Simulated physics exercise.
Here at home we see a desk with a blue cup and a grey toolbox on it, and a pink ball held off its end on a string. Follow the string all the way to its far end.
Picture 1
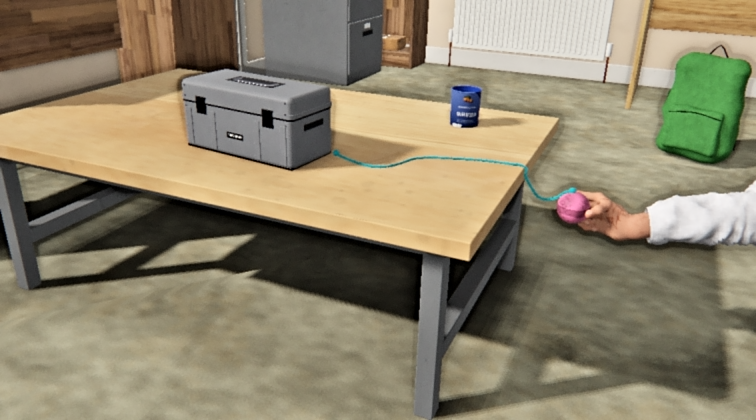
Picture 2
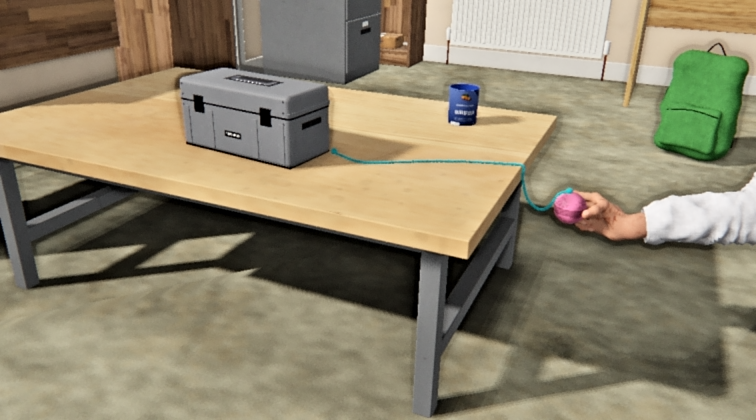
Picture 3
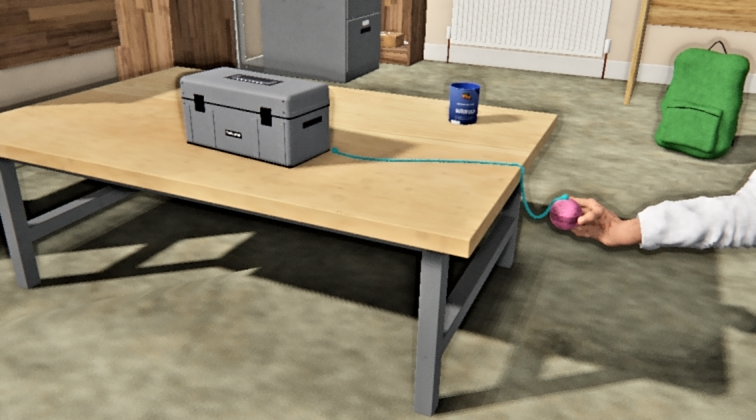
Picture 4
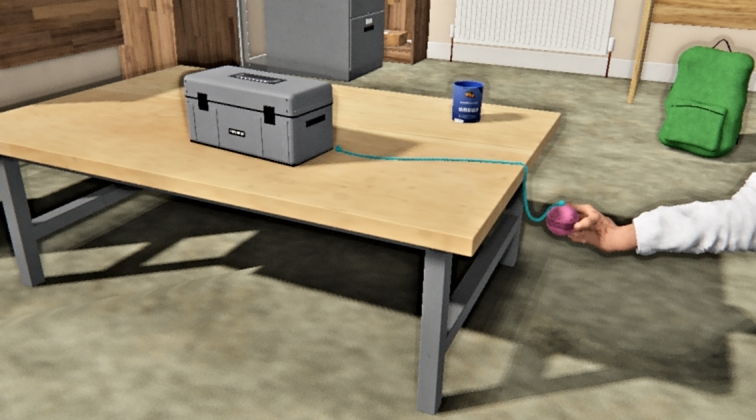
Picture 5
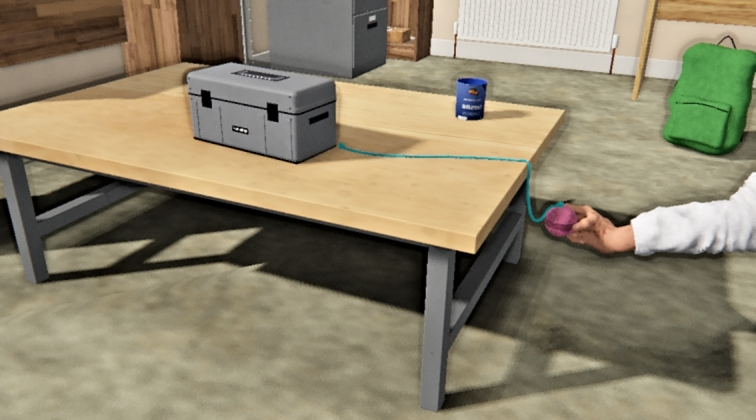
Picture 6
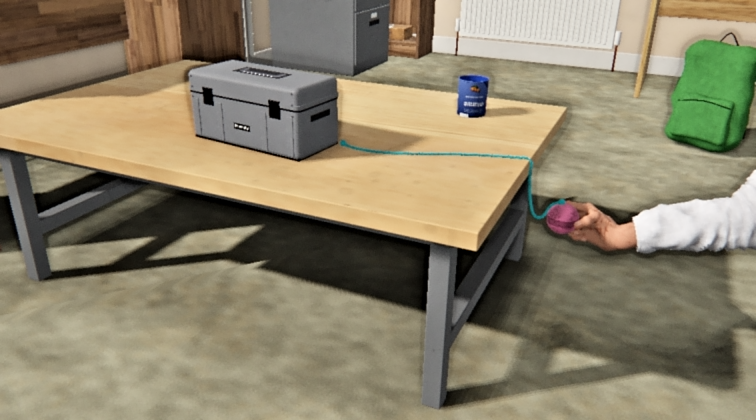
A hand holds a pink ball on a string tied to a grey toolbox, barely moving.
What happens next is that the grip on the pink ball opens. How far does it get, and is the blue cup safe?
The pink ball stays suspended; the blue cup stays put.
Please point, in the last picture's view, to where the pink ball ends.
(480, 287).
Then, 0.44 s past the final frame, ball in the air near (475, 260); toolbox still; cup still.
Then, 1.02 s past the final frame, ball in the air near (557, 296); toolbox still; cup still.
Then, 1.90 s past the final frame, ball in the air near (545, 298); toolbox still; cup still.
When it is over, ball in the air near (480, 287); toolbox still; cup still. The pink ball ends up dangling and the blue cup keeps its place.
